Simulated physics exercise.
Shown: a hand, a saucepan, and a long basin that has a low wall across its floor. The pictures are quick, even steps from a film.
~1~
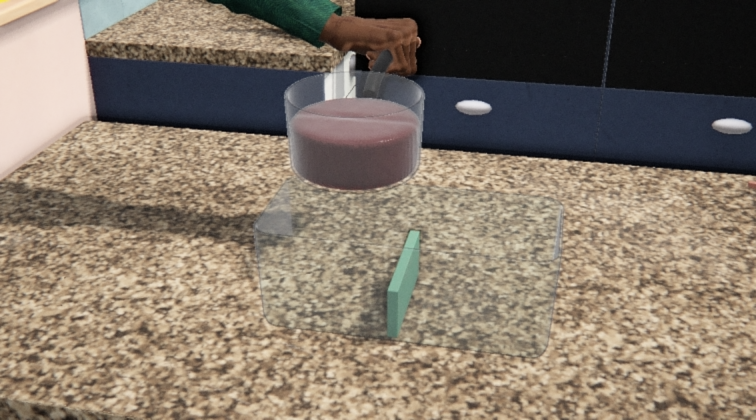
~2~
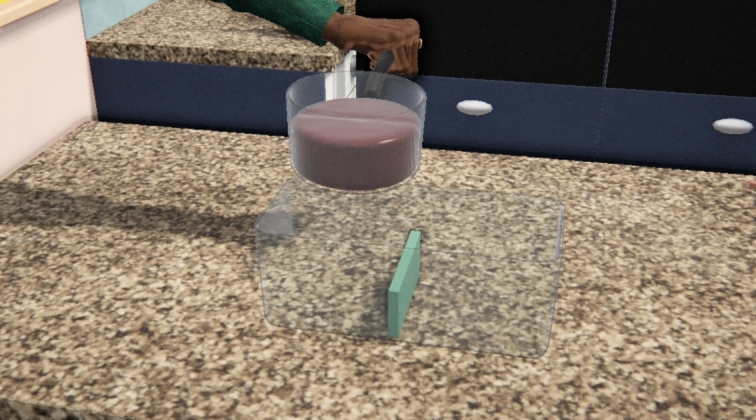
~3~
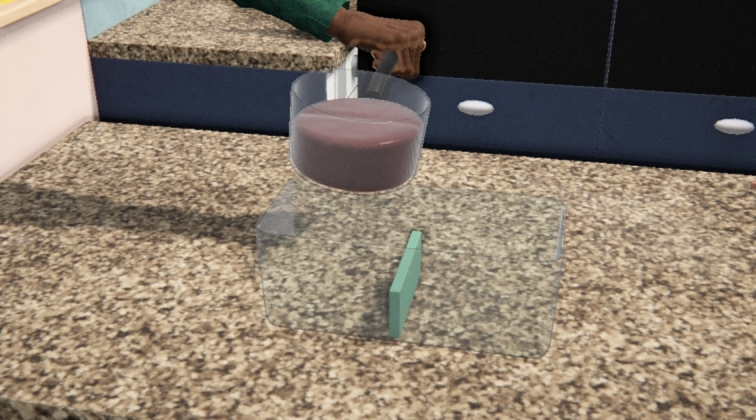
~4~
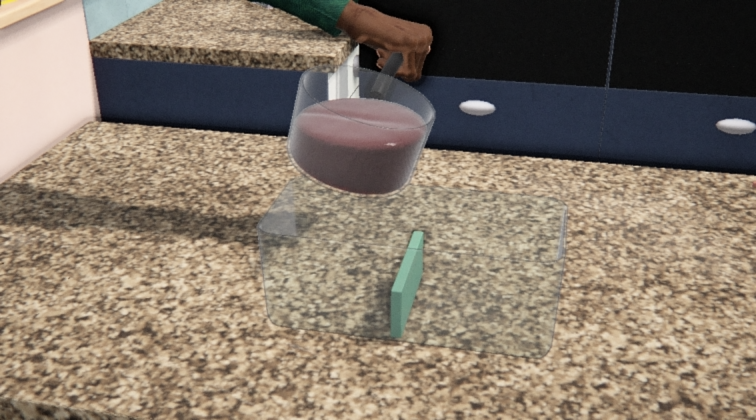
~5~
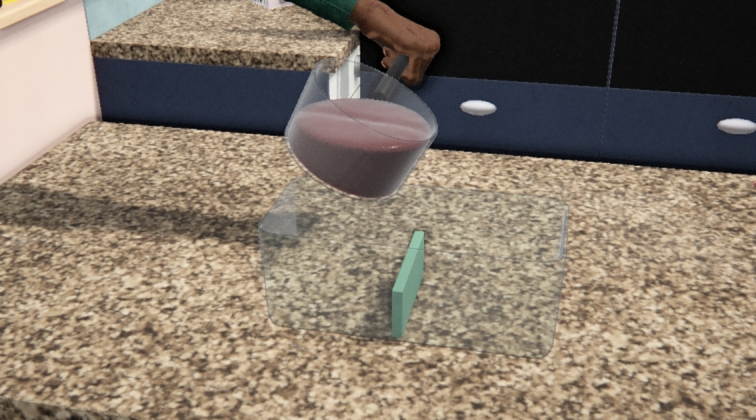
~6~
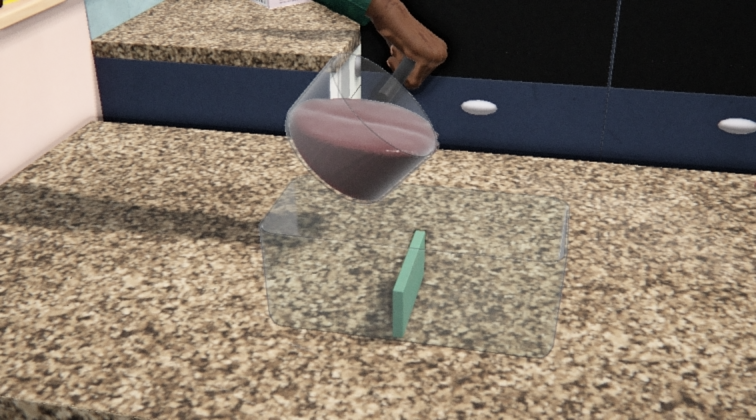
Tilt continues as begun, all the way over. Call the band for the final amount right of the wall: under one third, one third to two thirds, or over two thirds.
Band: Over two thirds.
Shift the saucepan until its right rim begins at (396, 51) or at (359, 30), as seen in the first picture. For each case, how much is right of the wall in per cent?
Around 65 percent first, around 35 percent second.
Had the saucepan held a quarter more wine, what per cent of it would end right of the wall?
Around 75 percent, more or less.
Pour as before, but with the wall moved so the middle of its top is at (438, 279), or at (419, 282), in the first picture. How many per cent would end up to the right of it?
With the first placement it is 40 %, with the second 55 %.
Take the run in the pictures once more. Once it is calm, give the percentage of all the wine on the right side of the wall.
80 % or thereabouts.
A moment on, the saucepan is tipped right over and 21 per cent is still to pour, 3 is left of the wall and 55 right of it.
Next, the saucepan is tipped right over and 2 per cent is still to pour, 12 is left of the wall and 80 right of it.
Then the saucepan is tipped right over and 0 per cent is still to pour, 16 is left of the wall and 82 right of it.
Later the saucepan is tipped right over and 0 per cent is still to pour, 17 is left of the wall and 82 right of it.
Finally, 17 per cent lies left of the wall, 81 right of it and 2 outside.
